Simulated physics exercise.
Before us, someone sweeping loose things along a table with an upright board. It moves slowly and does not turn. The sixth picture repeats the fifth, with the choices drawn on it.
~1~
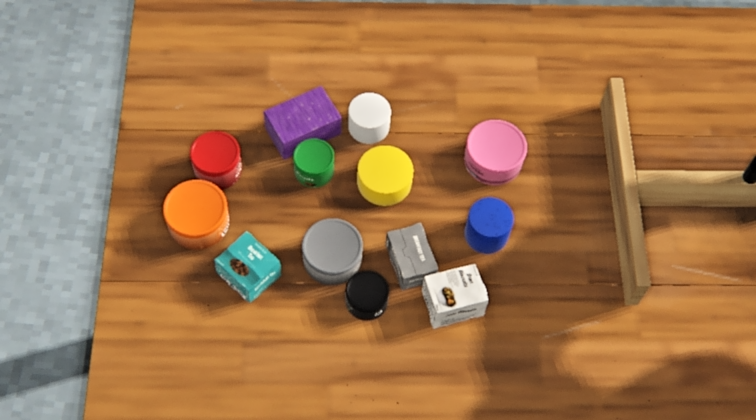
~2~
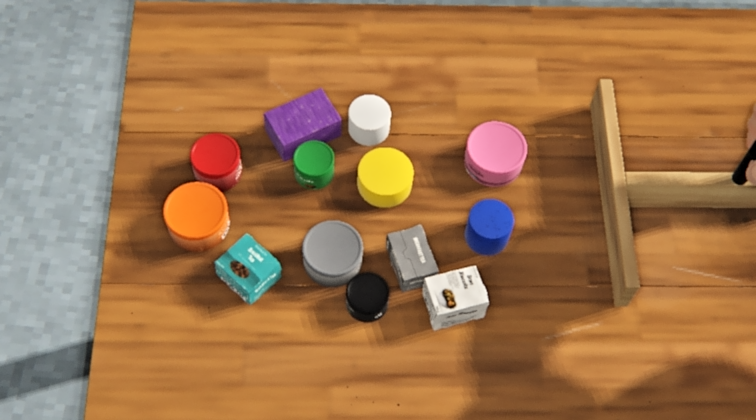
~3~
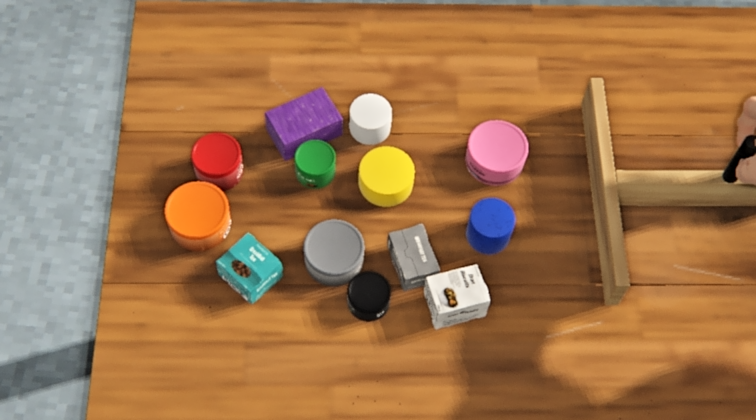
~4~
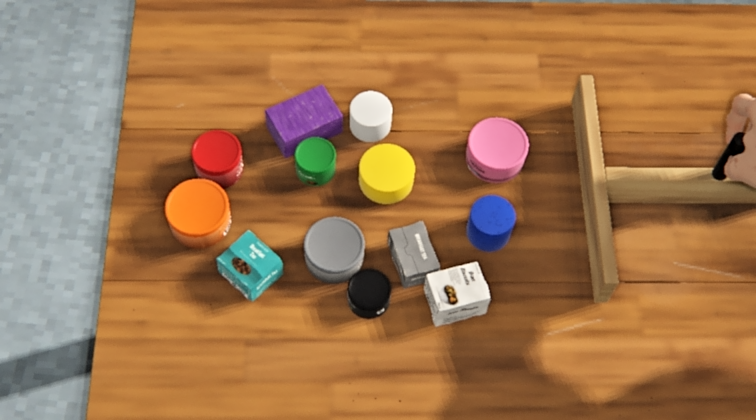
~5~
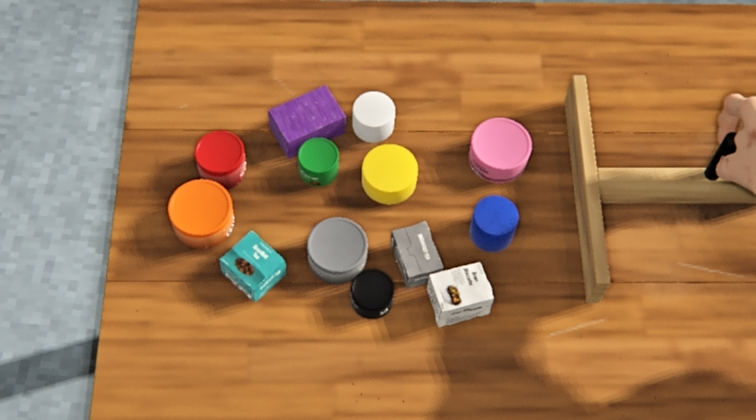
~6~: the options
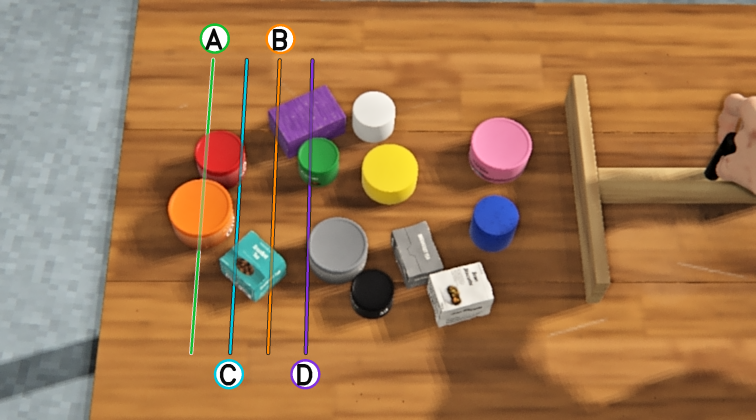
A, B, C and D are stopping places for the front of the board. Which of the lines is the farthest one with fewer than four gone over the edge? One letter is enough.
It can go as far as A.
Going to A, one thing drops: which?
It is the red jar.
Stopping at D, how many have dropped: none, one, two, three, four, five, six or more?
In all, none.
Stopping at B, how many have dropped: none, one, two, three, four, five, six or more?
By then, none.
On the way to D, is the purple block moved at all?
Yes.
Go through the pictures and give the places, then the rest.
The first frame shows red jar (216, 161); orange tub (197, 215); blue pot (489, 226).
The second frame shows board (619, 178); grey box (411, 259).
The third frame shows board (610, 176); pink jar (496, 153).
The fourth frame shows board (598, 174); yellow pot (387, 174).
The fifth frame shows board (591, 174); black tub (372, 295); white box (460, 295); grey jar (337, 251).
On the marked copy, A at (203, 196); B at (274, 196); C at (239, 196); D at (309, 196).
With A. Early on, board (452, 173); white box (419, 296); black tub (366, 296).
Further on, board (315, 172); red jar (185, 164); turquoise packet (193, 282).
At the end, board (204, 172); red jar over the edge; green tub (125, 157); one fallen.
As for the rest, B is within the limit but short; C is within the limit but short; D is within the limit but short.
